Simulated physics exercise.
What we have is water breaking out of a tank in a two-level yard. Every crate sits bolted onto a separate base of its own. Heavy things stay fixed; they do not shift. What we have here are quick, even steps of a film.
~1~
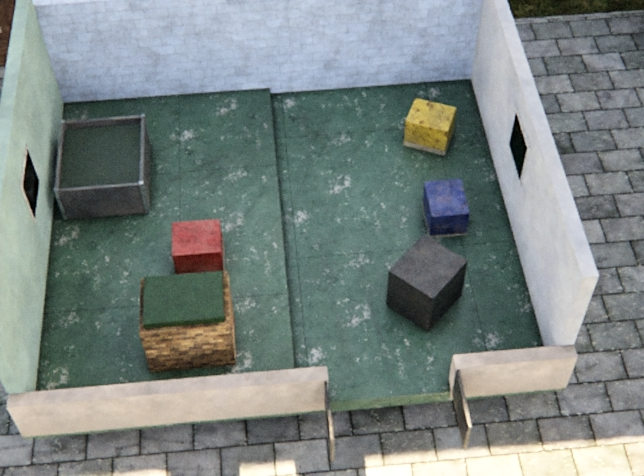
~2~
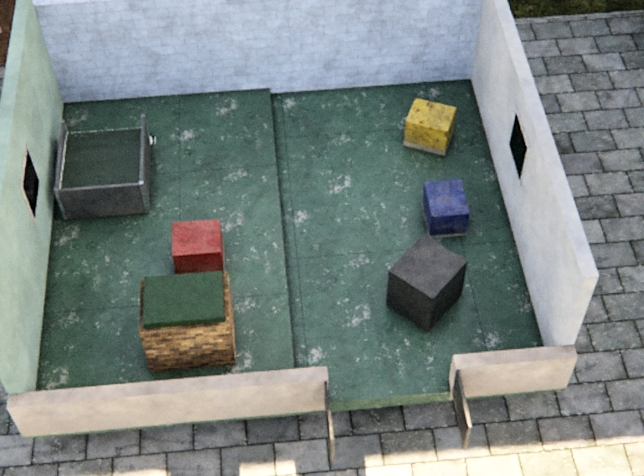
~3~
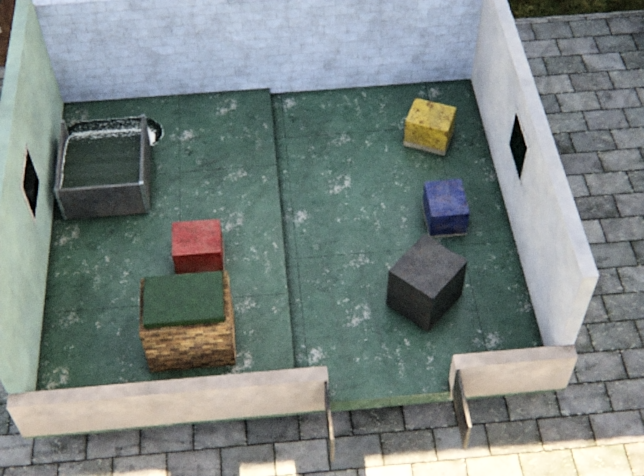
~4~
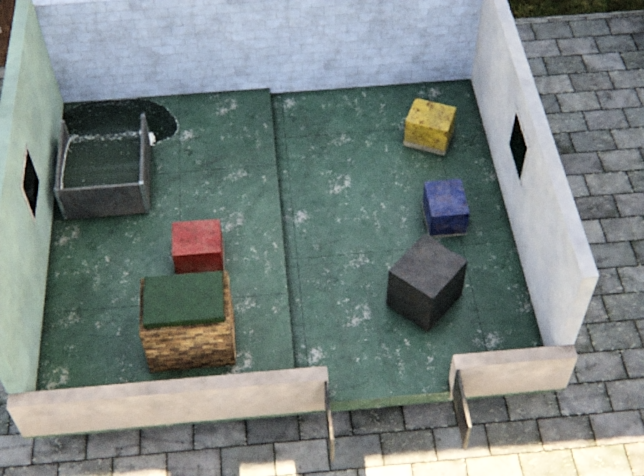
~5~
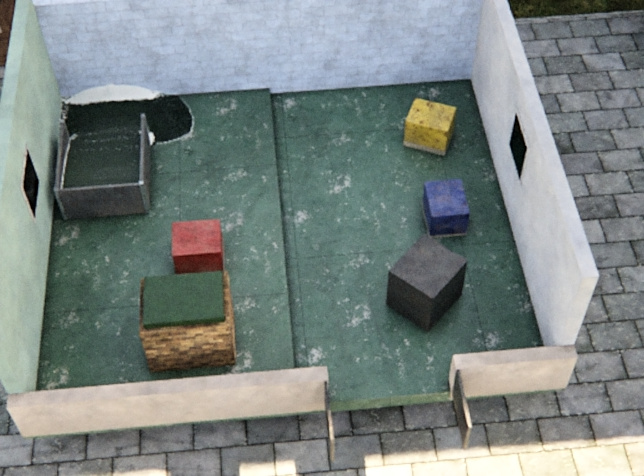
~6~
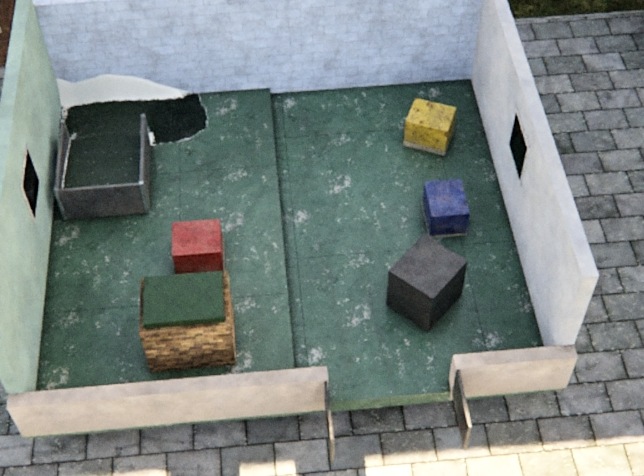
Water bursting from the far side of a grey open tank, spreading rightward across a green walled yard as coloured blocks stay still.
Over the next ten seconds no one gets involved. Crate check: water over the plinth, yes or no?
Red crate no, yellow crate yes, blue crate yes.
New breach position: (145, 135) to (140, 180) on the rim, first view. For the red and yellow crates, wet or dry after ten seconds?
Red gets drenched; yellow gets drenched.
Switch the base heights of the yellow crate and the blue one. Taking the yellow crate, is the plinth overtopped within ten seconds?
Yellow: Flooded.
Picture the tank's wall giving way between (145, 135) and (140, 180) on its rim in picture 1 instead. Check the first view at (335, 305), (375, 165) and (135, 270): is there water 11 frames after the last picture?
First: Reached by the flood. Second: Reached by the flood. Third: Spared by the leak.
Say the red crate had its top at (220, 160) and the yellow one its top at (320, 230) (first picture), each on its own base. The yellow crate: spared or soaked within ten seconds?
Answer: Yellow stays clear.
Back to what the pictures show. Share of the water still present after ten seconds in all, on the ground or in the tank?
Around 100 parts in a hundred.
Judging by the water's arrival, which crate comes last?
Last of all: The red-painted one.
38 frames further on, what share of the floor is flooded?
Estimated share: Around 55 %.
A moment on, water covers 10 % of the floor; the red crate not reached, the yellow crate not reached, the blue crate not reached.
Next, water covers 15 % of the floor; the red crate not reached, the yellow crate not reached, the blue crate not reached.
Then, water covers 45 % of the floor; the red crate not reached, the yellow crate water round its plinth, the blue crate not reached.
Later, water covers 55 % of the floor; the red crate water round its plinth, the yellow crate water round its plinth, the blue crate water round its plinth.
In the end, water covers 75 % of the floor; the red crate stayed above the water, the yellow crate was topped, the blue crate was topped.
